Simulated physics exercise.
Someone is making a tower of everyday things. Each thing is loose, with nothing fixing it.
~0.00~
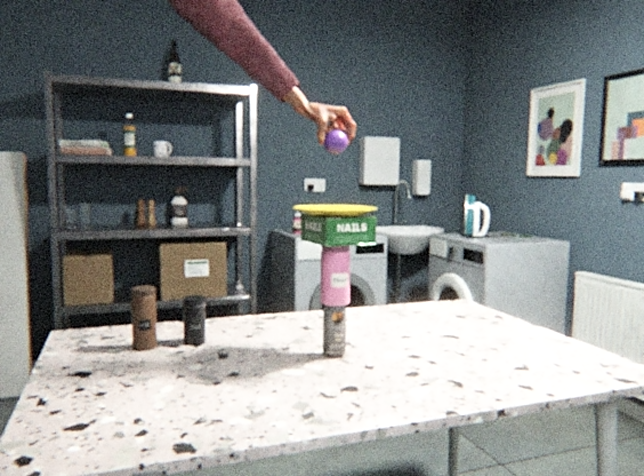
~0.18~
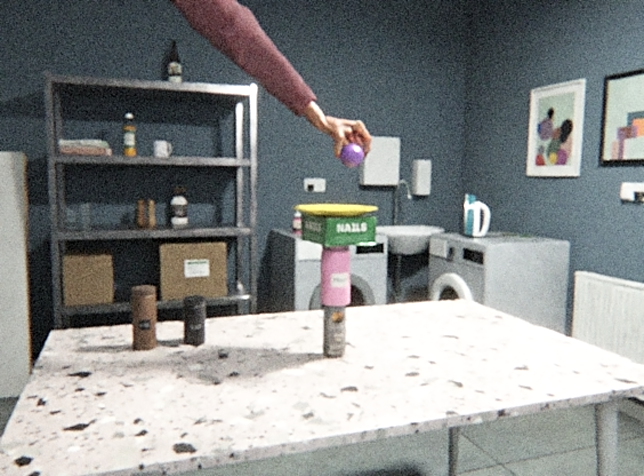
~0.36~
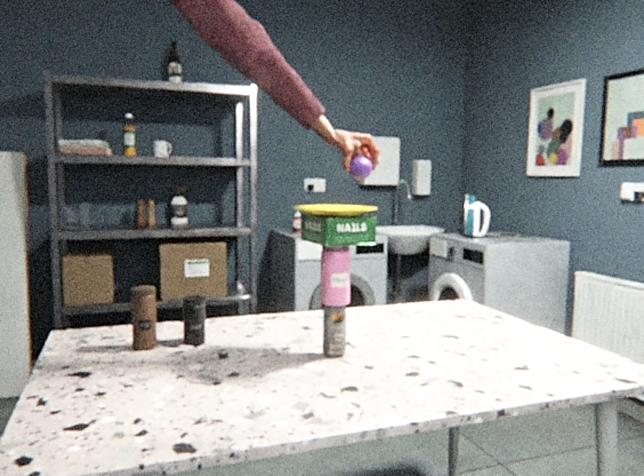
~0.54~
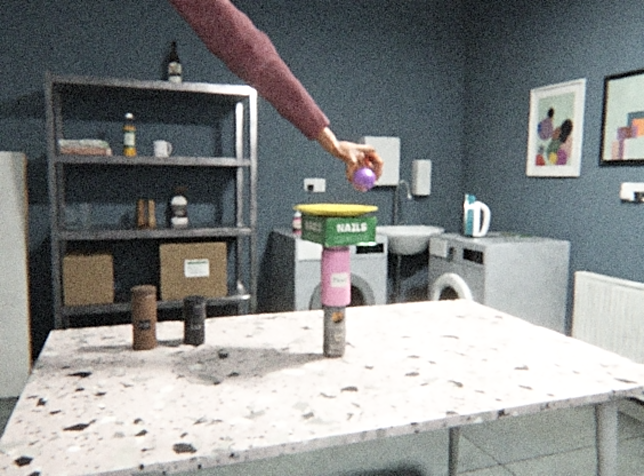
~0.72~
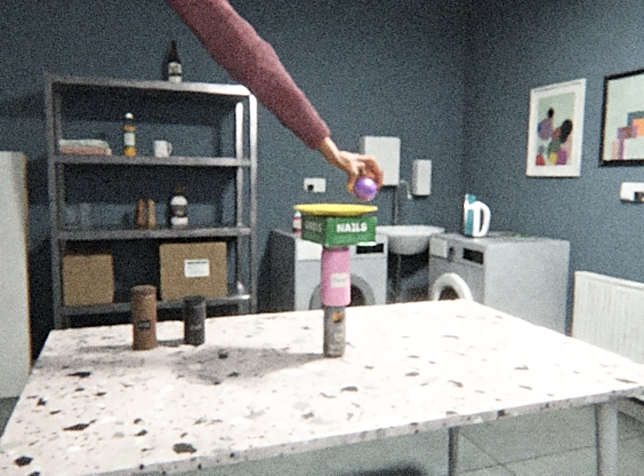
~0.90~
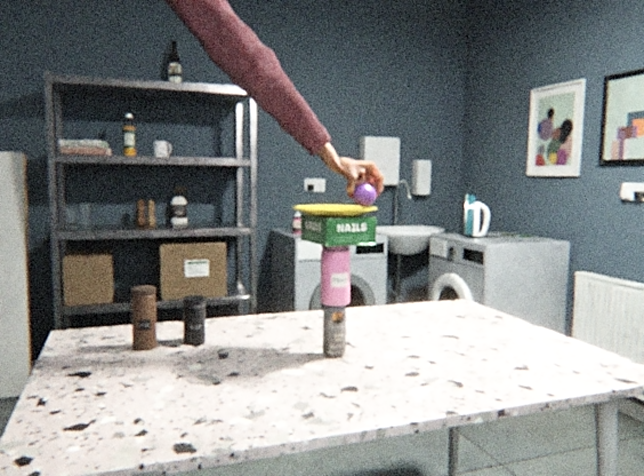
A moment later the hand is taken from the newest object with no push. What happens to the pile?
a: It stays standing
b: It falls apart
It stays standing.
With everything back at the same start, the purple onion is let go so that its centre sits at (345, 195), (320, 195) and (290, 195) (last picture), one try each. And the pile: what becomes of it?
The pile remains standing in the first case, remains standing in the second case and collapses in the third case.
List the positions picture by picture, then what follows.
The first picture shows coming down; purple onion (335, 142); brown jar (144, 318).
The second picture shows coming down; purple onion (352, 156); green box (338, 229).
The third picture shows coming down; purple onion (360, 168); black jar (194, 320).
The fourth picture shows coming down; purple onion (363, 180); brown jar (144, 318).
The fifth picture shows coming down; purple onion (364, 190); green box (338, 229).
The sixth picture shows set down, still held; purple onion (364, 195); black jar (194, 320).
After 1.30 s, nothing has stirred.
After 2.20 s, purple onion resting near (364, 196).
At rest (4.0 s), all 7 in place. Seen from the same camera at the end, purple onion near (364, 196). The pile holds.
